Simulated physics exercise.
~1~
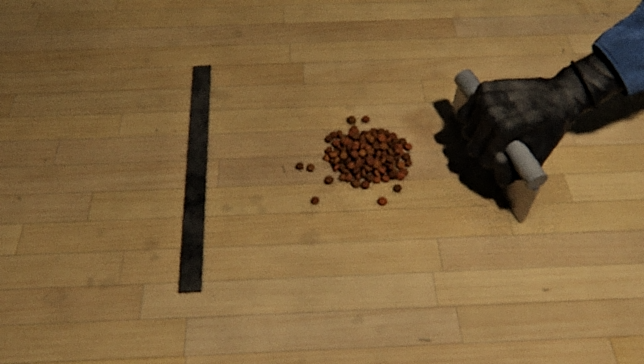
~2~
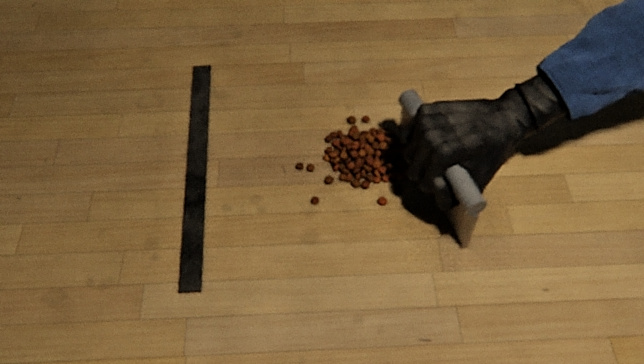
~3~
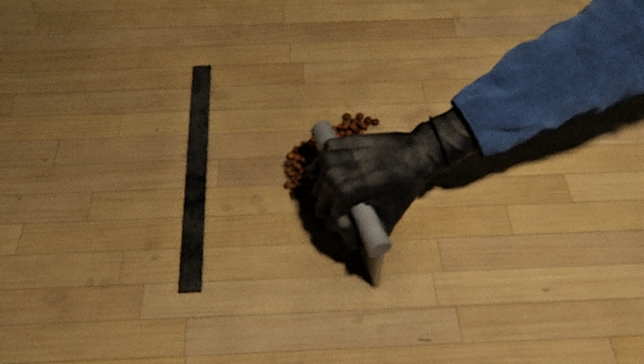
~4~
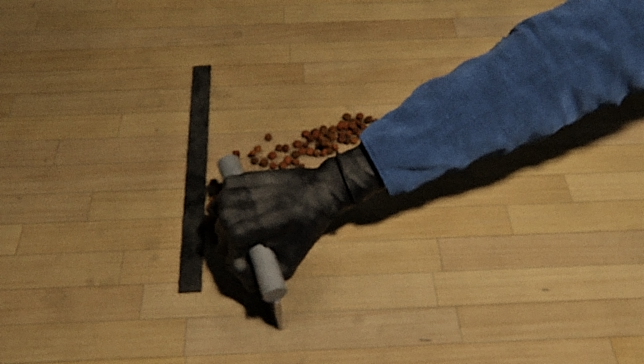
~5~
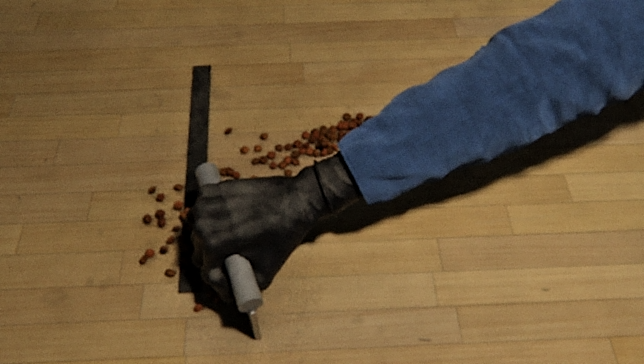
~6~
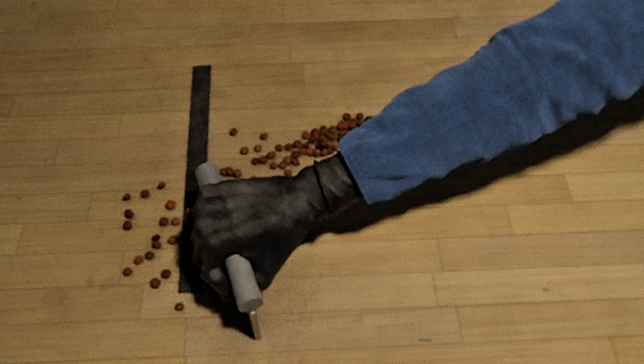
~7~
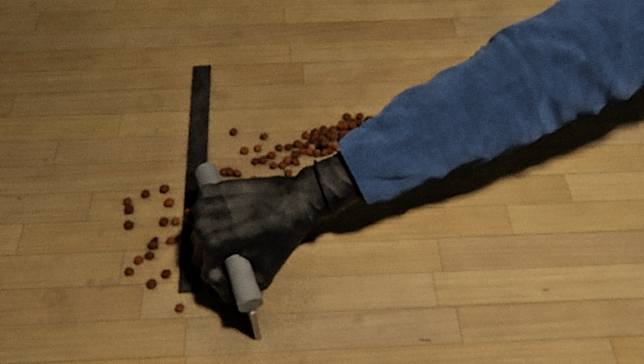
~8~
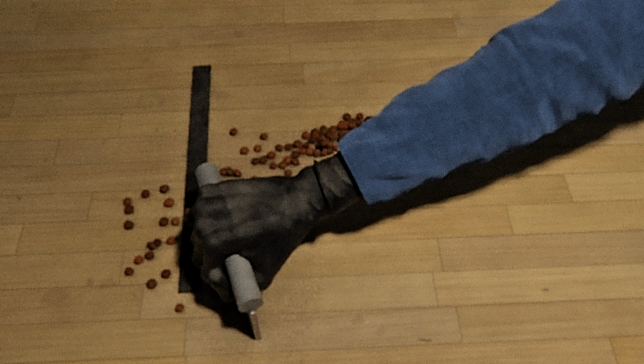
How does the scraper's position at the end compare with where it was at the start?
It started to the right of the kibble pile, and it ended well to the left and somewhat lower, held at the dark strip.
